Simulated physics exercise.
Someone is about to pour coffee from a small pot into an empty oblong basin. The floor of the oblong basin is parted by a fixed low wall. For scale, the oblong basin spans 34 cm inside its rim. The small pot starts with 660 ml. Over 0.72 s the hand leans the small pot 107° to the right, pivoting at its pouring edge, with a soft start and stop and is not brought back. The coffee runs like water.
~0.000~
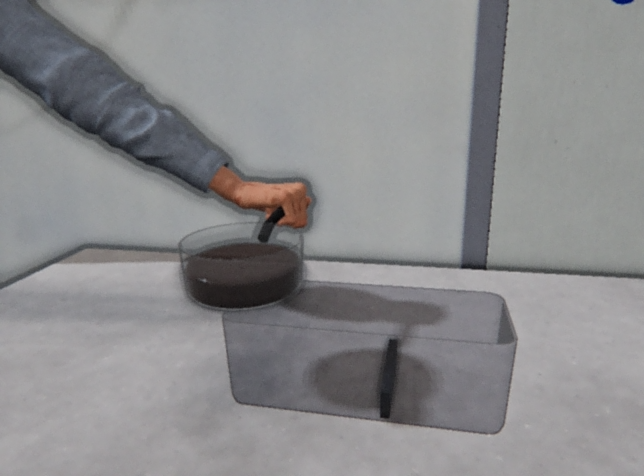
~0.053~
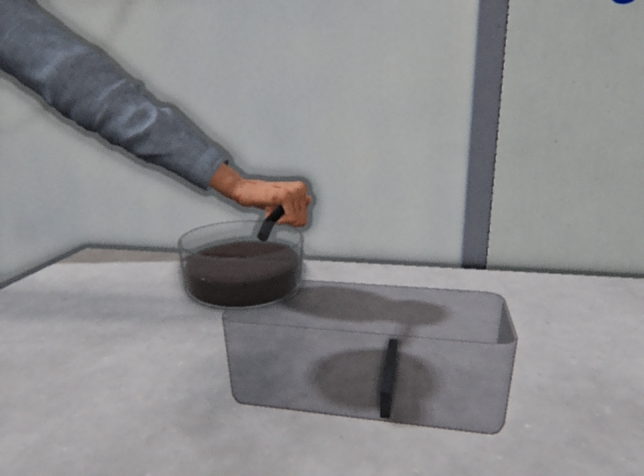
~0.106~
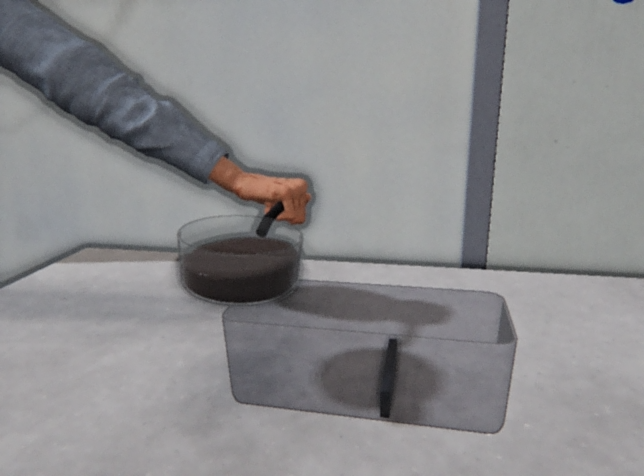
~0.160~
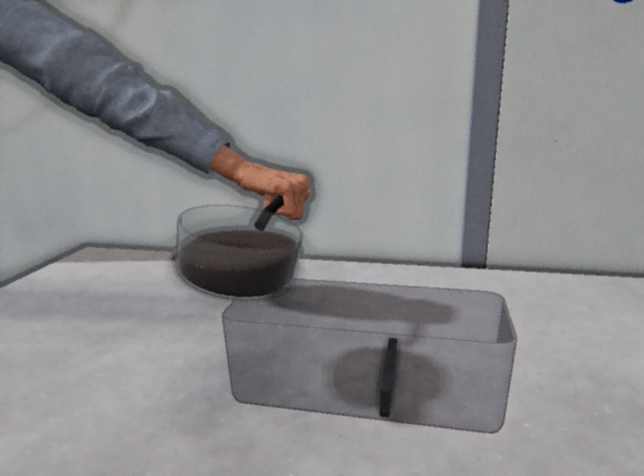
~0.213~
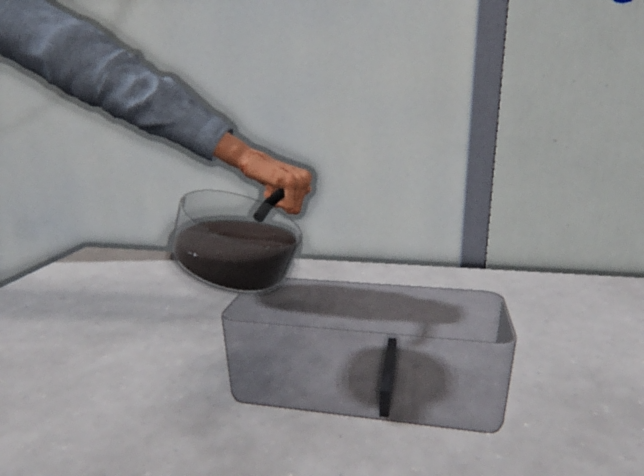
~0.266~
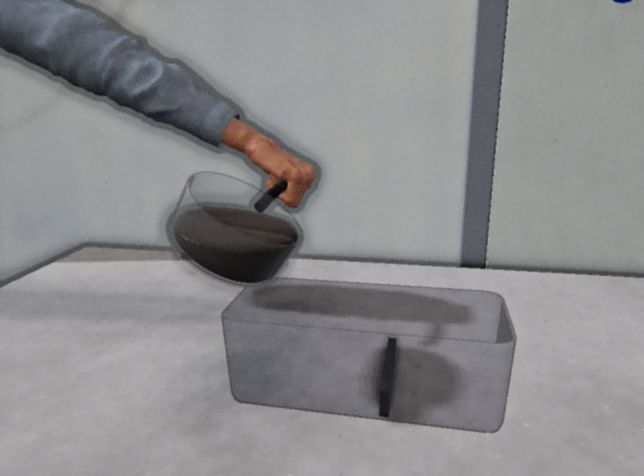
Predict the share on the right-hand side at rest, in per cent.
The far part has some 34 per cent.
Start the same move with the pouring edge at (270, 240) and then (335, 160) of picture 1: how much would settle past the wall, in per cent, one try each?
In turn about 10 and 70 per cent.
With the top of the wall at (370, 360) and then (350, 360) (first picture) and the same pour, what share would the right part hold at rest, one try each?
First 65, then 85 per cent.
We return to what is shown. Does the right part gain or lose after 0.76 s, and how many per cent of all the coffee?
The share moves down, by some 8 per cent.
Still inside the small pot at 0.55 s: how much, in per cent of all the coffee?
Some 34 per cent.
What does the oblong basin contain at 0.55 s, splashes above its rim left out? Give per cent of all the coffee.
Some 12 per cent.
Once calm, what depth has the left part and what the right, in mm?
Some 16 mm on the left and 12 mm on the right.
After 0.55 s the tilt is 93° and 34 per cent is still to pour, 12 is left of the wall and 0 right of it.
After 0.76 s the tilt is 107° and 4 per cent is still to pour, 46 is left of the wall and 41 right of it.
After 0.98 s the tilt is 107° and 0 per cent is still to pour, 60 is left of the wall and 33 right of it.
After 1.22 s the tilt is 107° and 0 per cent is still to pour, 63 is left of the wall and 33 right of it.
In the end 63 per cent lies left of the wall, 34 right of it and 3 outside.
